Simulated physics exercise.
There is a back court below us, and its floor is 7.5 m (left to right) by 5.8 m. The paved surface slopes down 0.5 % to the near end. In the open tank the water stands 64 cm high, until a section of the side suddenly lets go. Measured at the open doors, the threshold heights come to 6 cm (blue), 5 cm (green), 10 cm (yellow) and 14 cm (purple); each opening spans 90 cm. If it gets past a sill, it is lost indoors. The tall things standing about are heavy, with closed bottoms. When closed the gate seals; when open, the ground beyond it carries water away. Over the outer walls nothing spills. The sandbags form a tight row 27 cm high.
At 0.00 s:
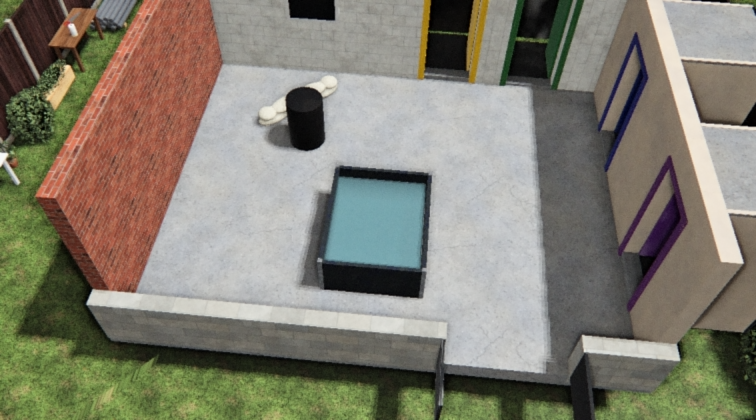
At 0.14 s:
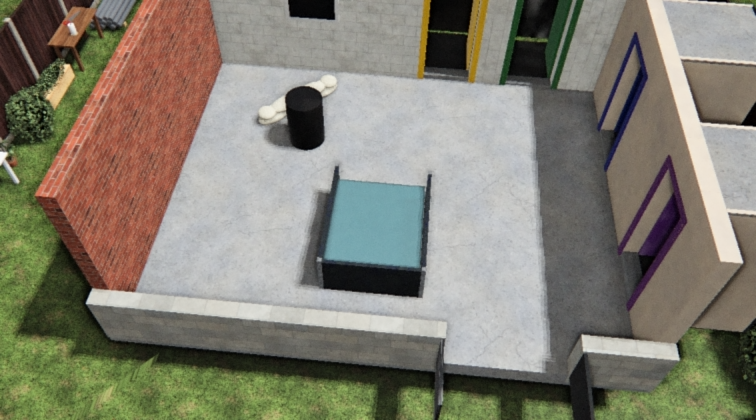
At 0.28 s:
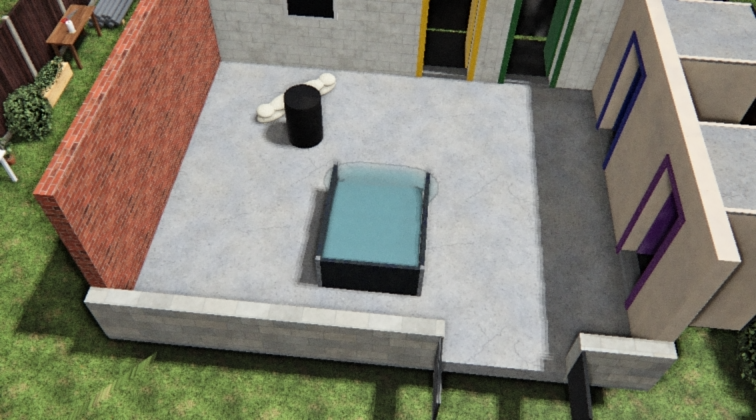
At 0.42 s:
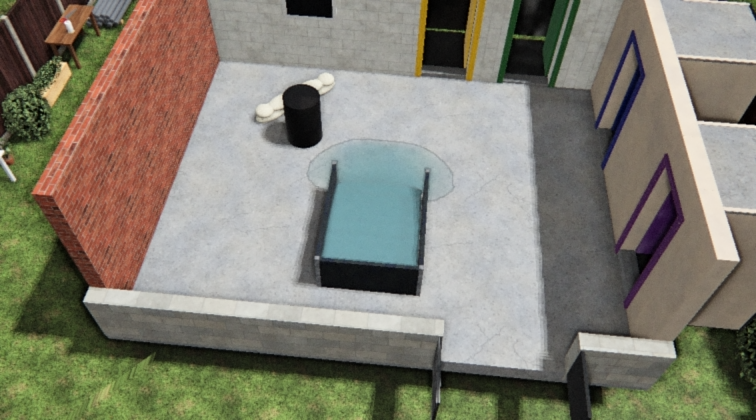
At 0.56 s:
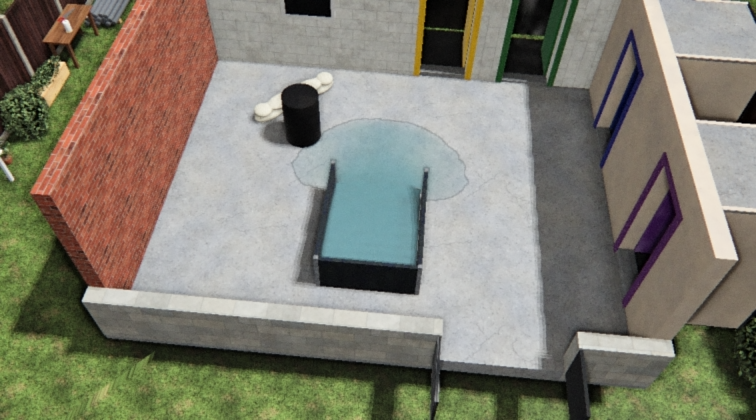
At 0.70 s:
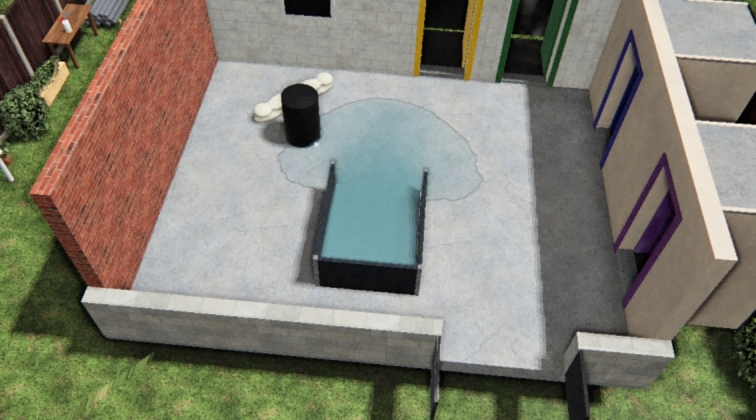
Water poured out of the open tank in the paved court after its far side opened, spreading across the pale floor in a widening, rounded sheet that reached the black barrel.
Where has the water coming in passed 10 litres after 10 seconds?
Blue door: Tops the amount; green door: Tops the amount; yellow door: Tops the amount; purple door: Falls short.
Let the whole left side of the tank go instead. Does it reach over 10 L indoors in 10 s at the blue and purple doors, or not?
Blue: Within limit; purple: Within limit.
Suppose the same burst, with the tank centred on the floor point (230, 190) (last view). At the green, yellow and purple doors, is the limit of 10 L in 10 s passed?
Against the limit, the green door stays within it, the yellow door stays within it and the purple door stays within it.
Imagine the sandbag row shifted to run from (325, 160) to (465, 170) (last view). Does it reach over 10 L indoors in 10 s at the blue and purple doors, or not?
So the blue door comes out low enough while the purple door comes out low enough.
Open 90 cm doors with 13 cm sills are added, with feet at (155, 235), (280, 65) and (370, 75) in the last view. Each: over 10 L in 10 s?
In that order: Short of it, short of it, beyond it.
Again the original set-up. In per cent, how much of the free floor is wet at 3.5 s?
I'd guess around 40 %.
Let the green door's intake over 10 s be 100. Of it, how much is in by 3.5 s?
Share: ~ 50 %.
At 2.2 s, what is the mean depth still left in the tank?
The mean depth is around 18 cm.
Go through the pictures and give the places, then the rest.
The first frame shows the open tank at (378, 219) is whole and still, 64 cm deep.
In the second frame, the front is at a hidden place, 0.8 m from the gap on the open tank's far side; 0.2 m2 of floor is under water; 64 cm left at the back of the open tank.
In the third frame, water pours out on the open tank's far side and has run 1.0 m, to a hidden place; typically 10 cm deep outside, 64 cm at the open tank's back.
In the fourth frame, water pours out on the open tank's far side and has run 1.4 m, to (339, 147); typically 8 cm deep outside, 62 cm at the open tank's back.
In the fifth frame, the front is at (359, 122), 1.8 m from the gap on the open tank's far side; 3.8 m2 of floor is under water; 55 cm left at the back of the open tank.
In the sixth frame, the front is at (374, 102), 2.4 m from the gap on the open tank's far side; 5.4 m2 of floor is under water; 55 cm left at the back of the open tank.
After 1.4 s water covers 25 % of the floor and is deepest (29 cm) near (387, 76); blue door not reached, green door not reached, yellow door 18 cm at the sill, 4 L in, purple door not reached.
After 2.2 s water covers 35 % of the floor and is deepest (32 cm) near (351, 73); blue door not reached, green door 10 cm at the sill, 0 L in, yellow door 23 cm at the sill, 44 L in, purple door not reached.
After 3.5 s water covers 40 % of the floor and is deepest (20 cm) near (578, 97); blue door 5 cm at the sill, 0 L in, green door 8 cm at the sill, 17 L in, yellow door 15 cm at the sill, 91 L in, purple door not reached.
After 6.0 s water covers 70 % of the floor and is deepest (10 cm) near (580, 109); blue door 10 cm at the sill, 17 L in, green door 7 cm at the sill, 26 L in, yellow door 5 cm at the sill, 98 L in, purple door 3 cm at the sill, 0 L in.
After 10.0 s water covers 95 % of the floor and is deepest (9 cm) near (604, 360); blue door 5 cm at the sill, 27 L in, green door 4 cm at the sill, 34 L in, yellow door 3 cm at the sill, 98 L in, purple door 4 cm at the sill, 0 L in.
